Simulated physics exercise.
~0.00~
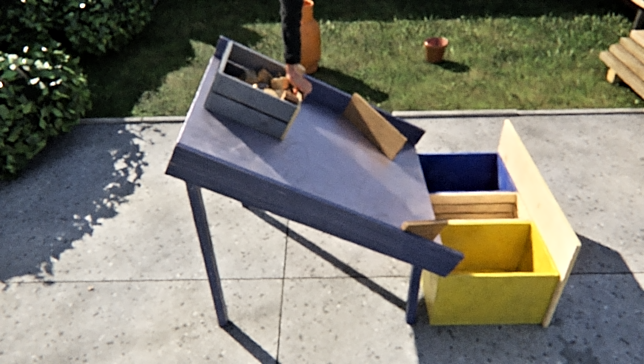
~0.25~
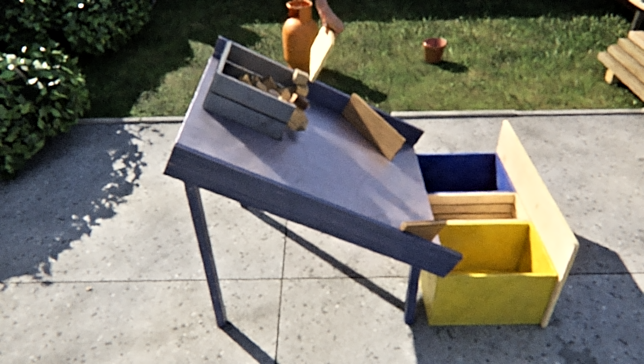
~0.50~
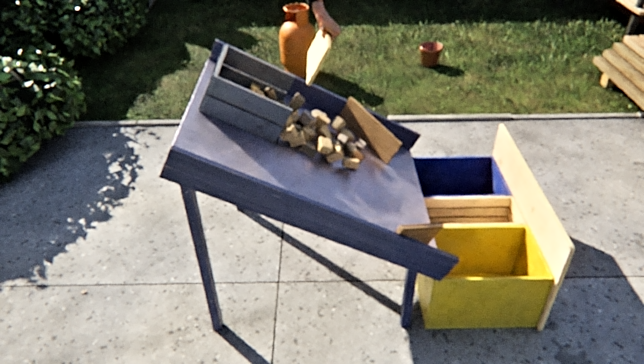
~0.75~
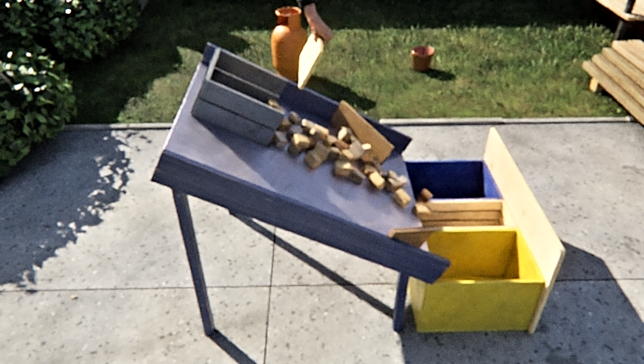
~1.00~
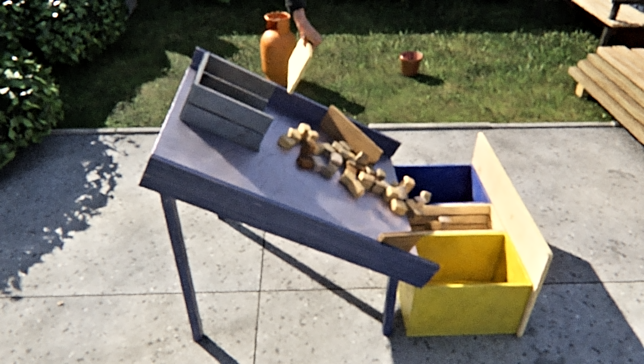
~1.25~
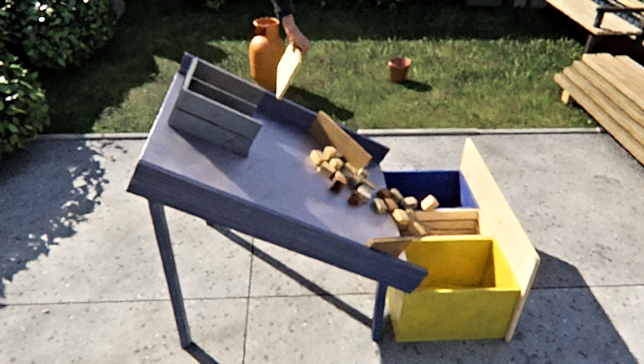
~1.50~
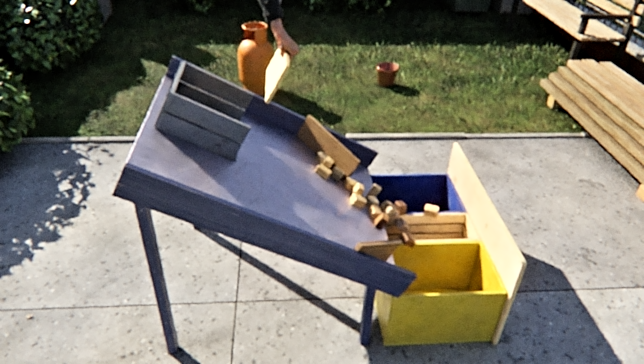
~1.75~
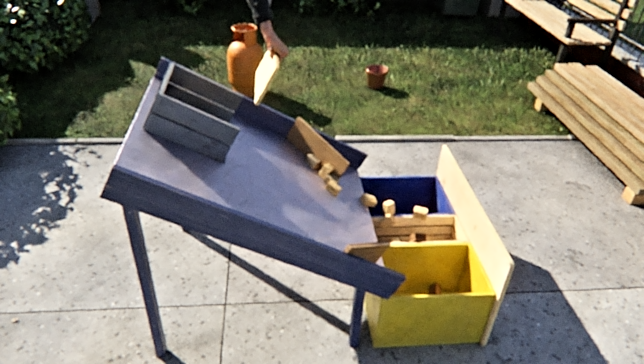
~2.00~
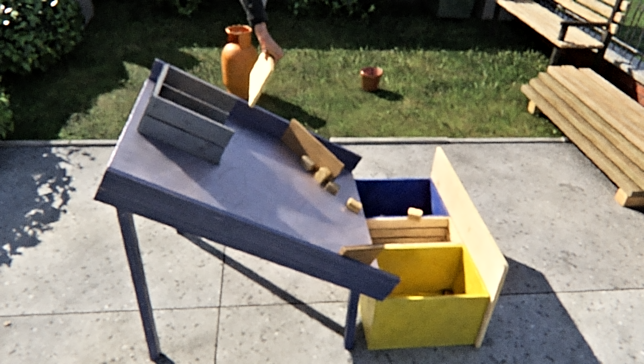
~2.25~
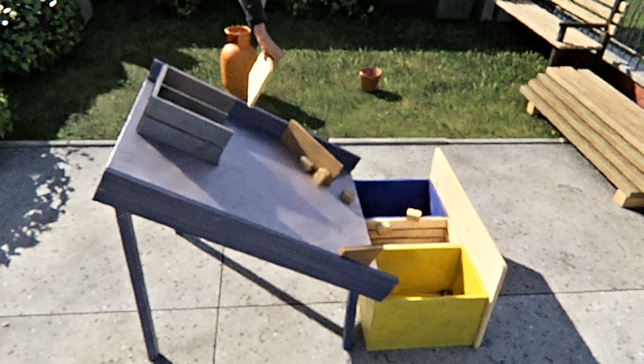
A hand lifts a gate and wooden blocks tumble down the table, mostly into bins.
